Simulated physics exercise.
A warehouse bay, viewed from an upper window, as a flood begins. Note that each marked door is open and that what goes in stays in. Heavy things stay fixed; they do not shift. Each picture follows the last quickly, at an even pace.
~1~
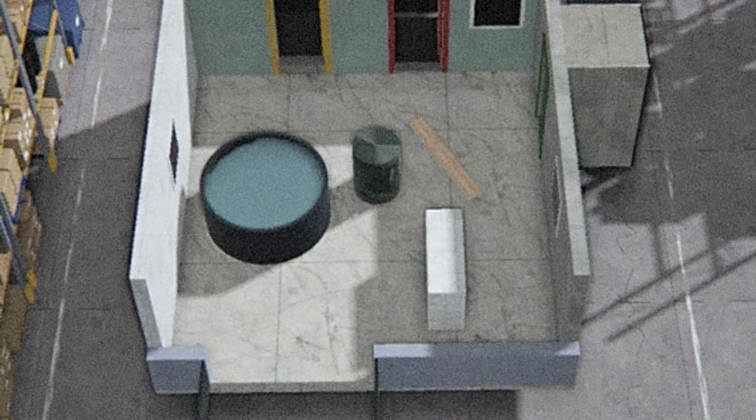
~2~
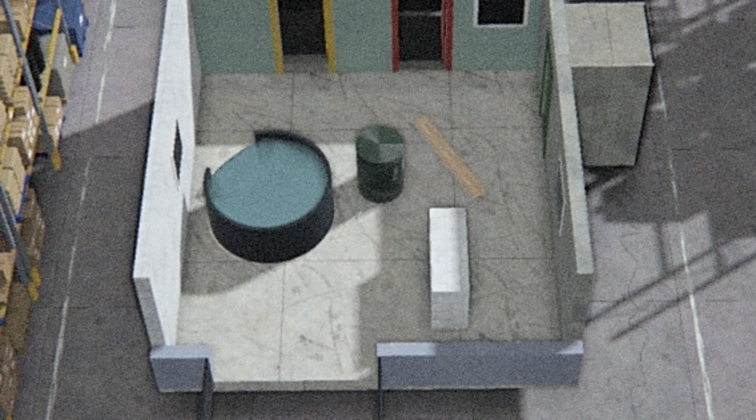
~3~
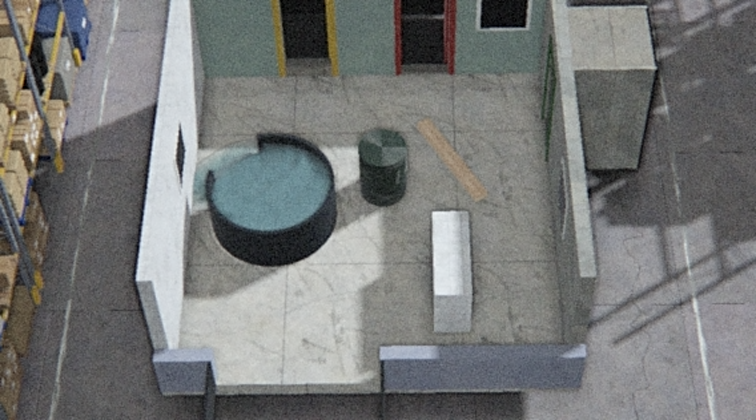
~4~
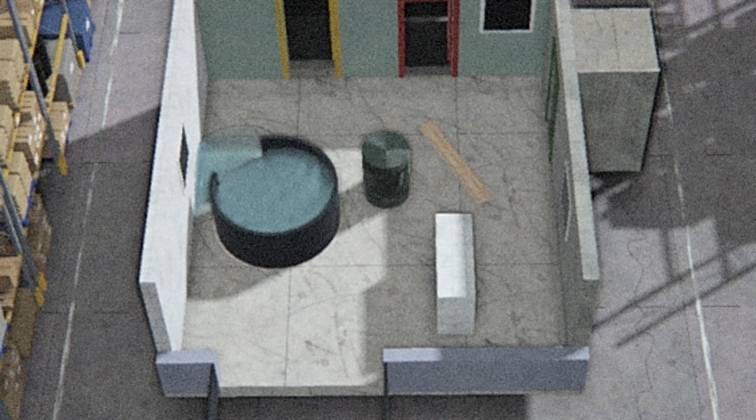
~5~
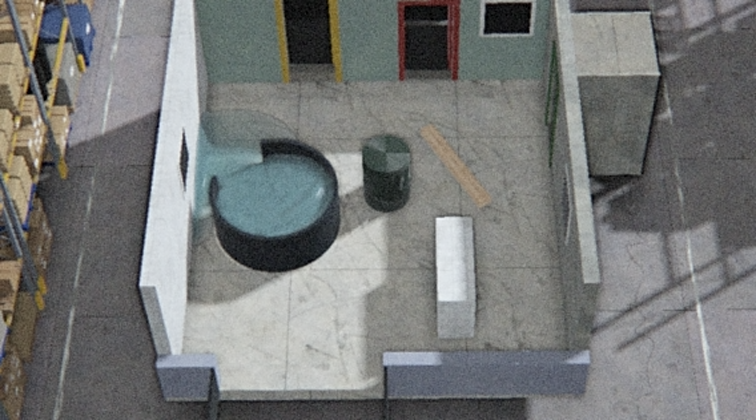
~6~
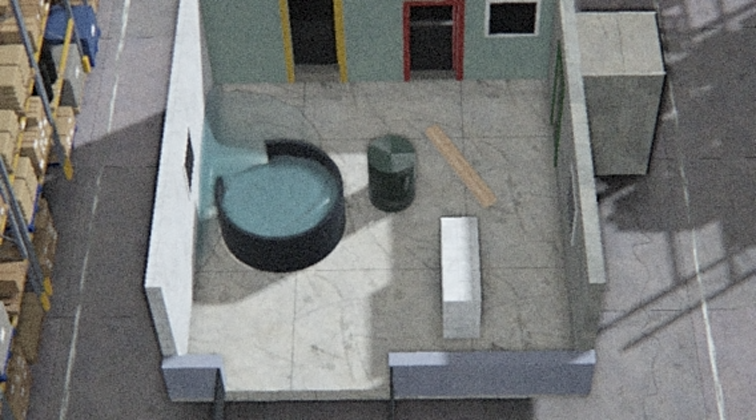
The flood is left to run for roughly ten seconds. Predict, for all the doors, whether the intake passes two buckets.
My prediction: At the green door it passes two buckets; at the red door it passes two buckets; at the yellow door it does not pass two.
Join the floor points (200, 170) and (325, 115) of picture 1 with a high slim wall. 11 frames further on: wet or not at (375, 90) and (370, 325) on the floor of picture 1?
Inundated; unwetted.
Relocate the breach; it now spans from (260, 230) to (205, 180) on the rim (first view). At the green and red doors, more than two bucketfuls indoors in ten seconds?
Green: Falls short; red: Falls short.
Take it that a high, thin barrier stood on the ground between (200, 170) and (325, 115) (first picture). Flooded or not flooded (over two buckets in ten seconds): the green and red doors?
After that, green remains below, red rises above.
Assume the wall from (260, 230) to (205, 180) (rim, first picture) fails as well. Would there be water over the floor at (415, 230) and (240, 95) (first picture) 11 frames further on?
Well, the first place would be still bare and the second one submerged.
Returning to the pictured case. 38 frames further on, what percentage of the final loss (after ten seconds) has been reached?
Close to 60 per cent.
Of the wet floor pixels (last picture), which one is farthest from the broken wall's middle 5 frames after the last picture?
Close to (187, 360), I think.
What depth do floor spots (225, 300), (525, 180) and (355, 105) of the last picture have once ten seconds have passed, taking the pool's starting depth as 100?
About 4, 8 and 6 percent, in that order.
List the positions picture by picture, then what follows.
In the first picture, the round tank at (264, 183) is whole and still.
In the second picture, water pours out on the round tank's far side and has run to (204, 197).
In the third picture, water pours out on the round tank's far side and has run to a hidden place.
In the fourth picture, water pours out on the round tank's far side and has run to (230, 129).
In the fifth picture, water pours out on the round tank's far side and has run to (206, 112).
In the sixth picture, water pours out on the round tank's far side and has run to (214, 85).
A moment on, water covers 20 % of the floor; the green door not reached, the red door not reached, the yellow door wet at the sill, nothing in.
Next, water covers 35 % of the floor; the green door not reached, the red door wet at the sill, nothing in, the yellow door wet at the sill, nothing in.
Then, water covers 55 % of the floor; the green door over two buckets in, the red door under two buckets in, the yellow door under two buckets in.
Later, water covers 85 % of the floor; the green door far over two buckets in, the red door under two buckets in, the yellow door under two buckets in.
In the end, water covers 95 % of the floor; the green door far over two buckets in, the red door over two buckets in, the yellow door under two buckets in.
